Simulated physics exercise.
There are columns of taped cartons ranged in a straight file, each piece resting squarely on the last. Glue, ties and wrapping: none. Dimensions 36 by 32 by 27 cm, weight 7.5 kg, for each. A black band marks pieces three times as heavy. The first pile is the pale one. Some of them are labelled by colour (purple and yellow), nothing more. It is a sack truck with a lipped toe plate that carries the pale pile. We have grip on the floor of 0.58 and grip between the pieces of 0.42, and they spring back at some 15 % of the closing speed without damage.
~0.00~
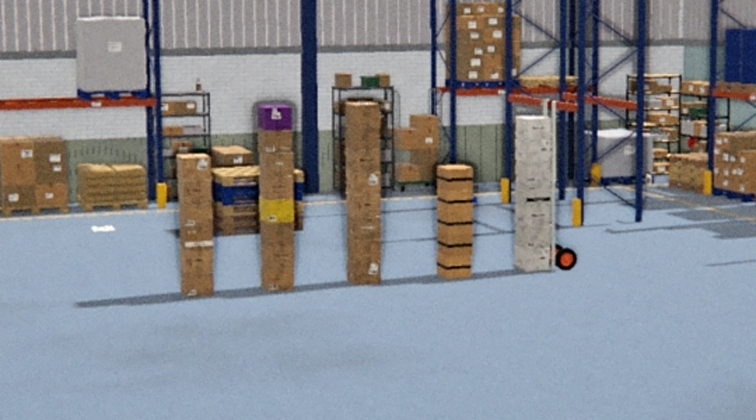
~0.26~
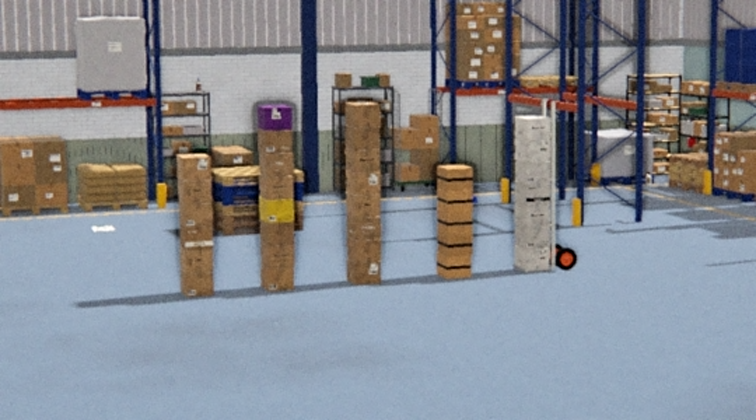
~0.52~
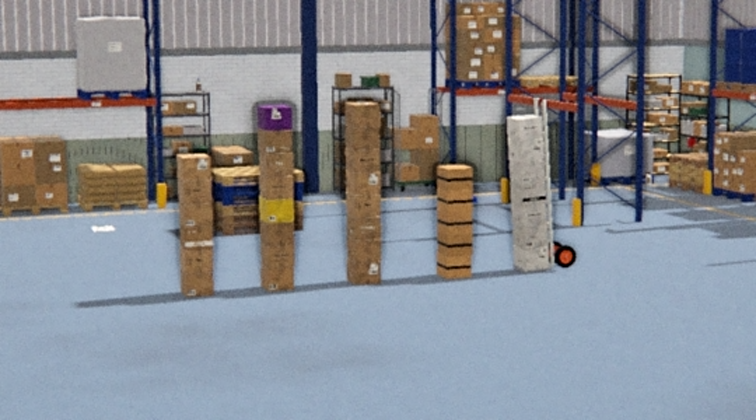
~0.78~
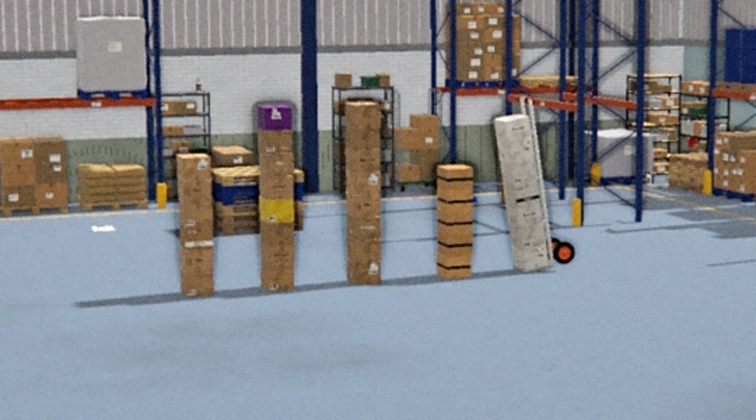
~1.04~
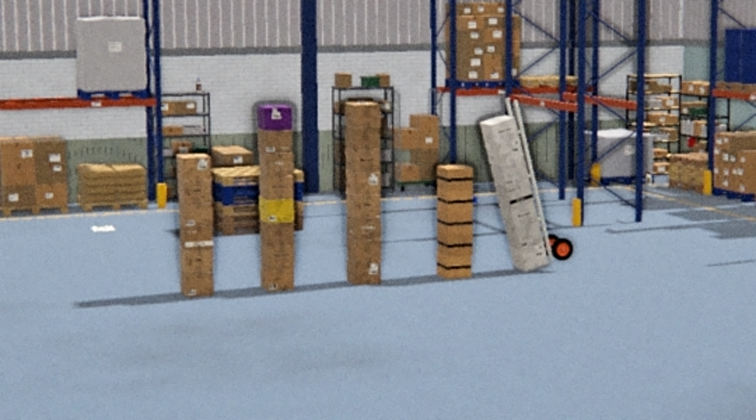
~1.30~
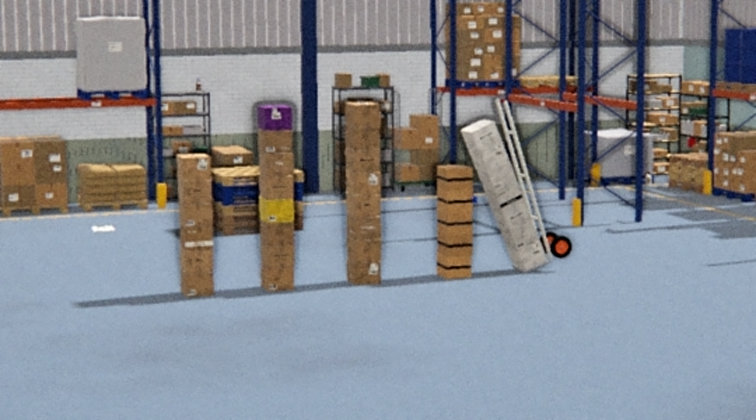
White stack of cartons on a hand truck tilting left toward four brown carton columns standing in a row in a warehouse.
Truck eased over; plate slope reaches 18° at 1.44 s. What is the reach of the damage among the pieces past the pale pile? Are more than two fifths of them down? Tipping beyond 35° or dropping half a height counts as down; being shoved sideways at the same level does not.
No.
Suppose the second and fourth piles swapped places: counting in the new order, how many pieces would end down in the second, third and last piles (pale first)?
Pile by pile, you'd see second at 7, third at 7 and last at 6 down.
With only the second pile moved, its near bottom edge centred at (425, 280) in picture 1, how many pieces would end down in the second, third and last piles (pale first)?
Second 0, third 0, last 0 down.
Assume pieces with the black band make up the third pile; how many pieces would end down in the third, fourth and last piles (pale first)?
In that case the third pile has 0 down, the fourth 0, the last 0.
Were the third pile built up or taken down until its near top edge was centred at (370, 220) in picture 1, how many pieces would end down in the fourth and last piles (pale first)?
Fourth 0, last 0.
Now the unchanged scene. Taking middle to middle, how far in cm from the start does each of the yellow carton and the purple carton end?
Net shift, middle to middle: Yellow 0 cm, purple 0 cm.
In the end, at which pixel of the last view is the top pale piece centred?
The top pale piece ends up roughly at (414, 266).
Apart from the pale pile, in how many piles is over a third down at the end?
That comes to 0.
By 1.46 s, 1 of the pale pile down; none of the 27 other cartons down.
By 2.10 s, 5 of the pale pile down; none of the 27 other cartons down, 2 disturbed.
When it is over (3.1 s), 1 of the pale pile down; none of the 27 other cartons down, 1 disturbed; purple carton unmoved; yellow carton unmoved. That is 0 per cent. In pixels of the last frame, middles, purple carton near (275, 118), yellow carton near (276, 209).
